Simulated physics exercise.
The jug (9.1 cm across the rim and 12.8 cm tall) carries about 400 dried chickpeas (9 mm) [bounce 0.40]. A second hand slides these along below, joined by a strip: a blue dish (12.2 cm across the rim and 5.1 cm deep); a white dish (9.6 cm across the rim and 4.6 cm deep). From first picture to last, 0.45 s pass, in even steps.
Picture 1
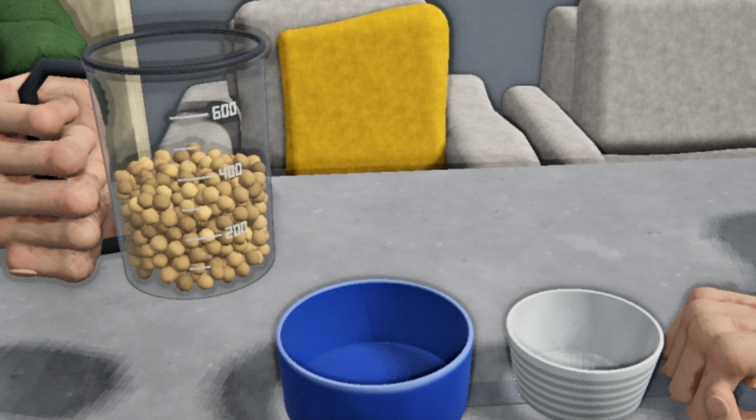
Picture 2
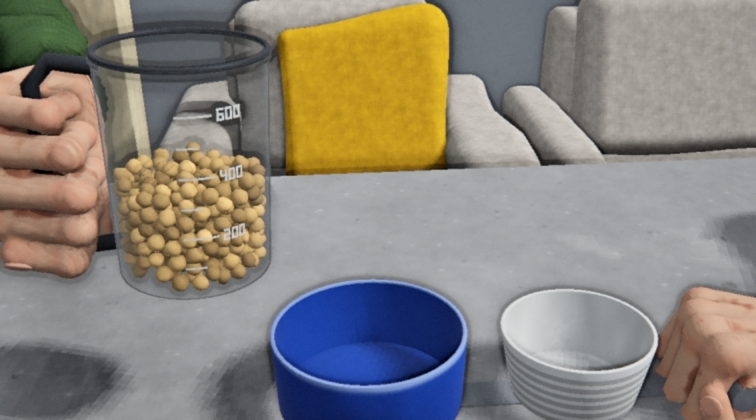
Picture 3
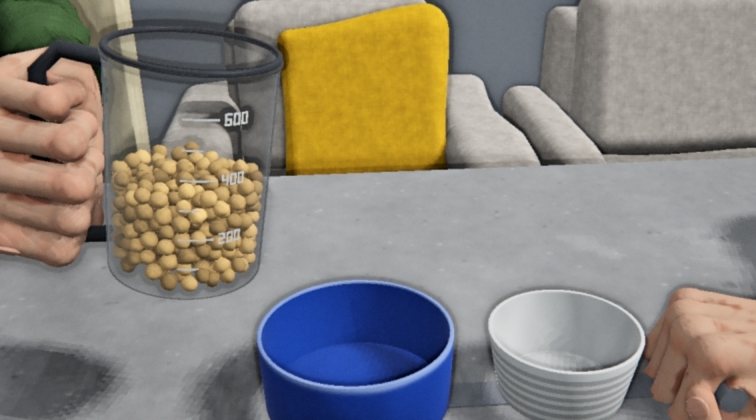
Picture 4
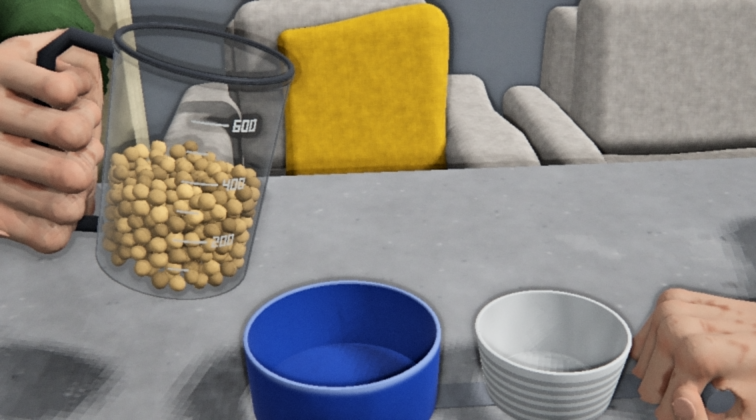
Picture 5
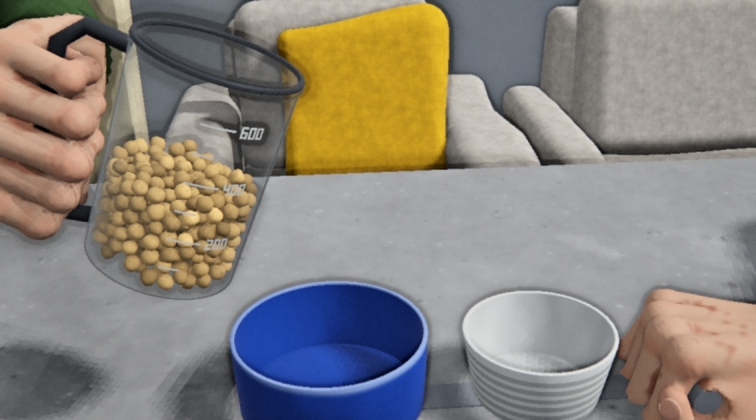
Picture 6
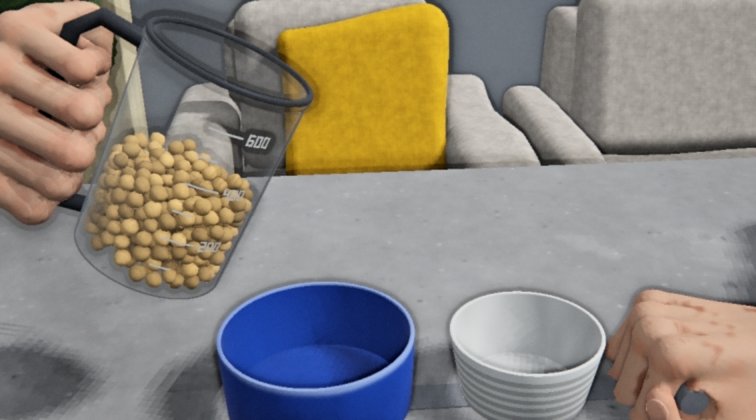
A hand tilts a jug of chickpeas rightward as blue and white dishes slide left.
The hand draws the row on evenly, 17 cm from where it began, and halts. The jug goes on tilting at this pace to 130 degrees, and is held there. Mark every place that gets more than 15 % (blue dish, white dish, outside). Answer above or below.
Blue dish: Below, white dish: Above, outside: Below.
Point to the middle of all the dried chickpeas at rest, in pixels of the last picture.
At about (323, 361).
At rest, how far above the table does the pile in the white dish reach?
About 6.5 cm.
Then, 0.55 s after the last picture, tilt 66 degrees; jug 100 %; middle of all pieces on or above the table near (143, 189).
Then, 1.01 s after the last picture, tilt 98 degrees; jug 100 %; middle of all pieces on or above the table near (142, 174).
Then, 1.44 s after the last picture, tilt 128 degrees; jug 45 %, white dish 50 %, in the air 5 %; middle of all pieces on or above the table near (270, 292).
Then, 1.84 s after the last picture, tilt 130 degrees; white dish 95 %; middle of all pieces on or above the table near (326, 361).
In the end, jug 0 %, blue dish 0 %, white dish 95 %, outside 5 %.
